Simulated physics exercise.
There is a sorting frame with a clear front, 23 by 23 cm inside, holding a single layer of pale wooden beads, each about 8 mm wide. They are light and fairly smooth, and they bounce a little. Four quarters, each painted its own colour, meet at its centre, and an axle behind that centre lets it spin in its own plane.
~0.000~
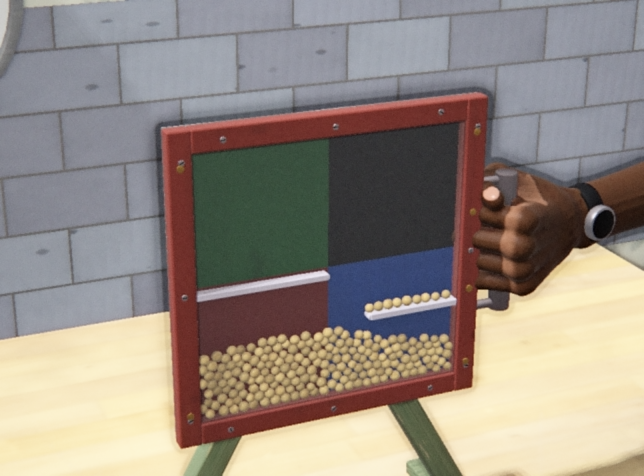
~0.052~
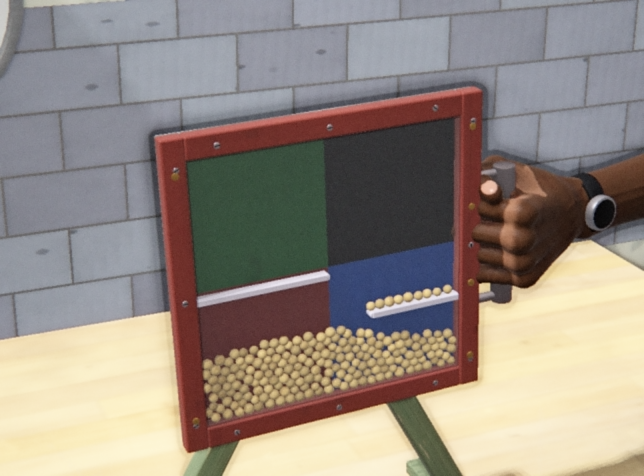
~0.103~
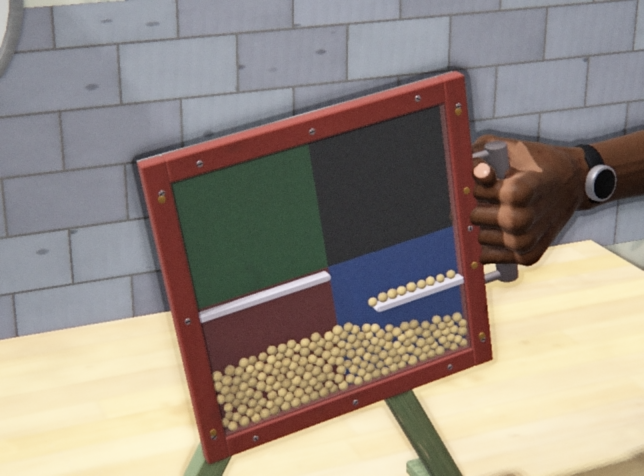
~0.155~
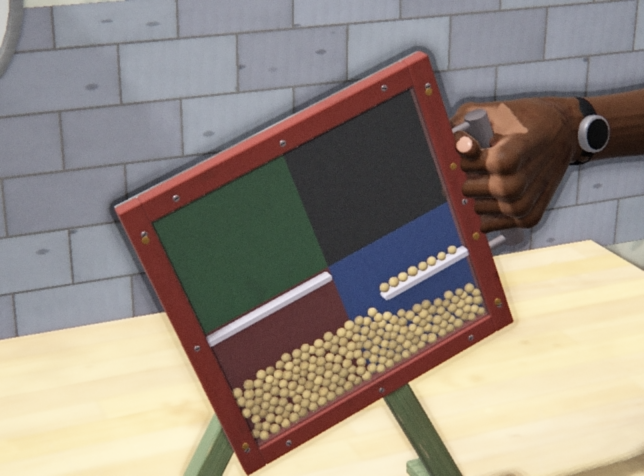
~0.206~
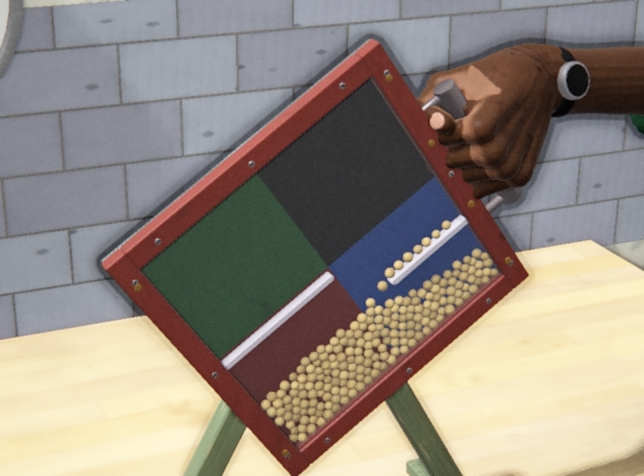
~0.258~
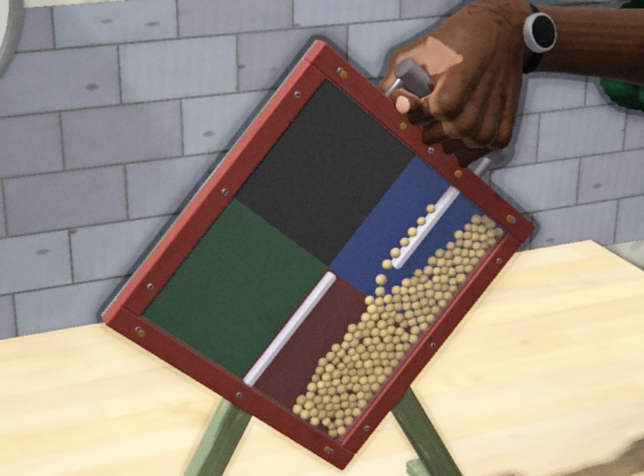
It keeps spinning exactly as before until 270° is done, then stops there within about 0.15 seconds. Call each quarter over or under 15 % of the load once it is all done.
Black - over, red - under, blue - over, green - under.
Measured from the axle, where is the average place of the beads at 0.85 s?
Roughly 2 cm to the right of the axle and 4 cm above it.
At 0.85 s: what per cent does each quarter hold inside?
Black quarter: 20; red quarter: 75; blue quarter: 5; green quarter: 0.
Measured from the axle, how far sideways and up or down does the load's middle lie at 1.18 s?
Roughly 2 cm to the left of the axle and 8 cm below it.
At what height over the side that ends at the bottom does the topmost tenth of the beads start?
Roughly 7 cm.
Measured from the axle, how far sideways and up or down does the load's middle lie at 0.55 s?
The middle sits some 8 centimetres right and 1 centimetres below the axle.
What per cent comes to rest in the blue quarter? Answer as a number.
Around 60 percent.
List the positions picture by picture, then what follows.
In the first frame, level, about 200 beads; beads' middle (323, 364); highest (388, 305); black (395, 191), red (261, 344), blue (392, 320), green (259, 210).
In the second frame, turned 2° anticlockwise; beads' middle (327, 363); highest (448, 289).
In the third frame, turned 9° anticlockwise; beads' middle (338, 361); highest (451, 275).
In the fourth frame, turned 21° anticlockwise; beads' middle (356, 354); highest (452, 250).
In the fifth frame, turned 34° anticlockwise; beads' middle (375, 343); highest (447, 225).
In the sixth frame, turned 48° anticlockwise; beads' middle (391, 328); highest (431, 209); black (324, 171), red (332, 357), blue (419, 247), green (232, 289); walls (245, 386) to (331, 277), (457, 186) to (396, 265).
After 0.55 s, it has turned 125°, the beads' middle is 8 cm right of and 1 cm below the axle; by quarter, red 90 %, blue 10 %.
After 1.18 s, it has turned 270°, the beads' middle is 2 cm left of and 8 cm below the axle; by quarter, black 35 %, blue 65 %.
Settled by 1.9 s, black 40 %, red 0 %, blue 60 %, green 0 %.
